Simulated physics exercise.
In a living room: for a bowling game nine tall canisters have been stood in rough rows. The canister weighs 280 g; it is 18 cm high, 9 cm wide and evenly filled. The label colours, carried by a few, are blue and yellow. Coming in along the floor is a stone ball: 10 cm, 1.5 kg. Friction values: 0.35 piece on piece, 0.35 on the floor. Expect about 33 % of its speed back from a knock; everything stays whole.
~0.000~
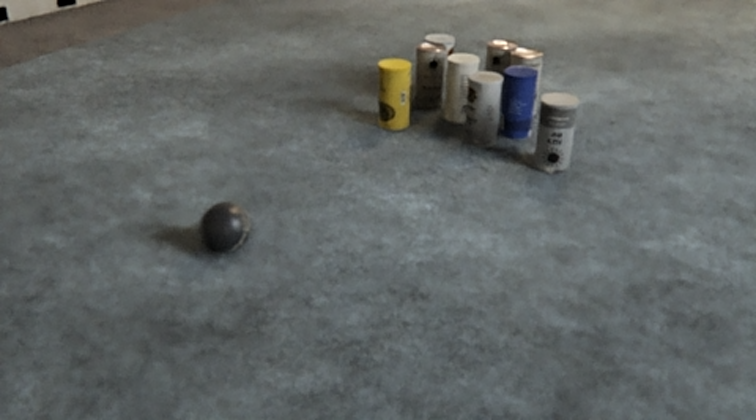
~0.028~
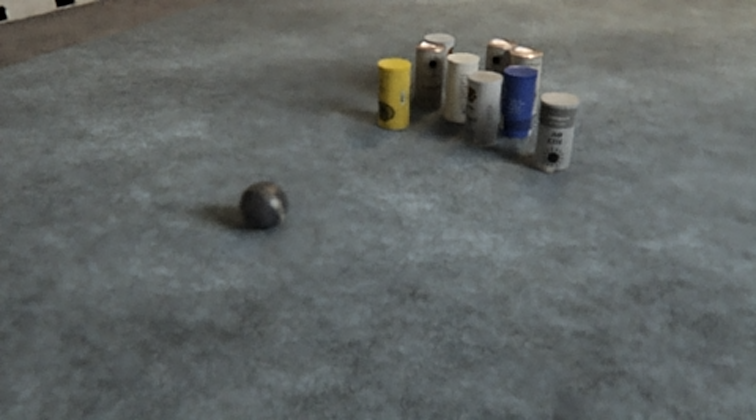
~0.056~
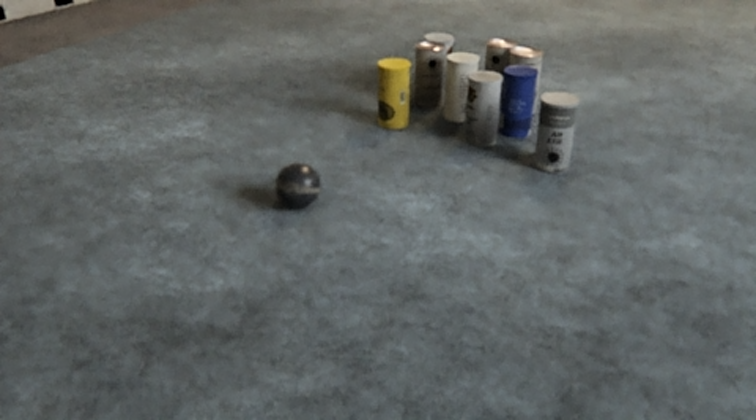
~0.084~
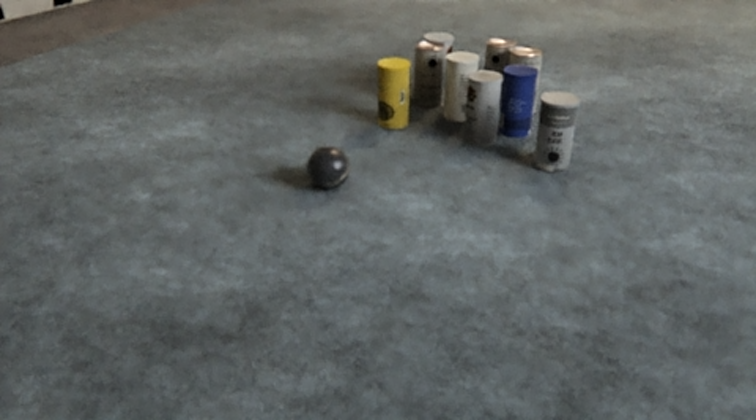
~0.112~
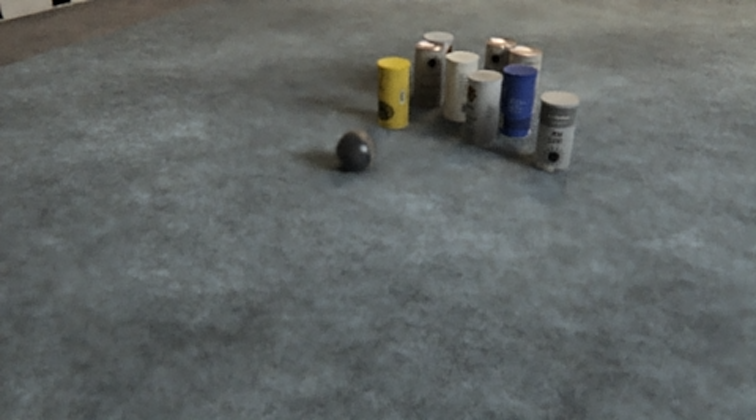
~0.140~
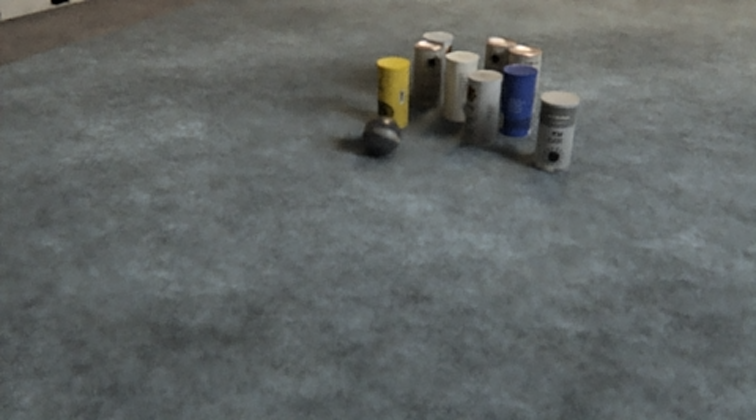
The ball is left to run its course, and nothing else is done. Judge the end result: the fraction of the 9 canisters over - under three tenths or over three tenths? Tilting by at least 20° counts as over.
My judgement: Over three tenths.
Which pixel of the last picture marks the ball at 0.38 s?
My estimate is roughly (509, 62).
After 0.38 s, ball still moving; 4 of the 9 canisters over; yellow canister leaning 62°.
After 0.78 s, ball still moving; 5 of the 9 canisters over; yellow canister lying flat.
By the end (1.3 s), ball rolling away; 5 of the 9 canisters over; yellow canister lying flat; blue canister unmoved. That is 56 per cent. As the last picture would show them, middles, yellow canister near (289, 18), blue canister near (517, 102).
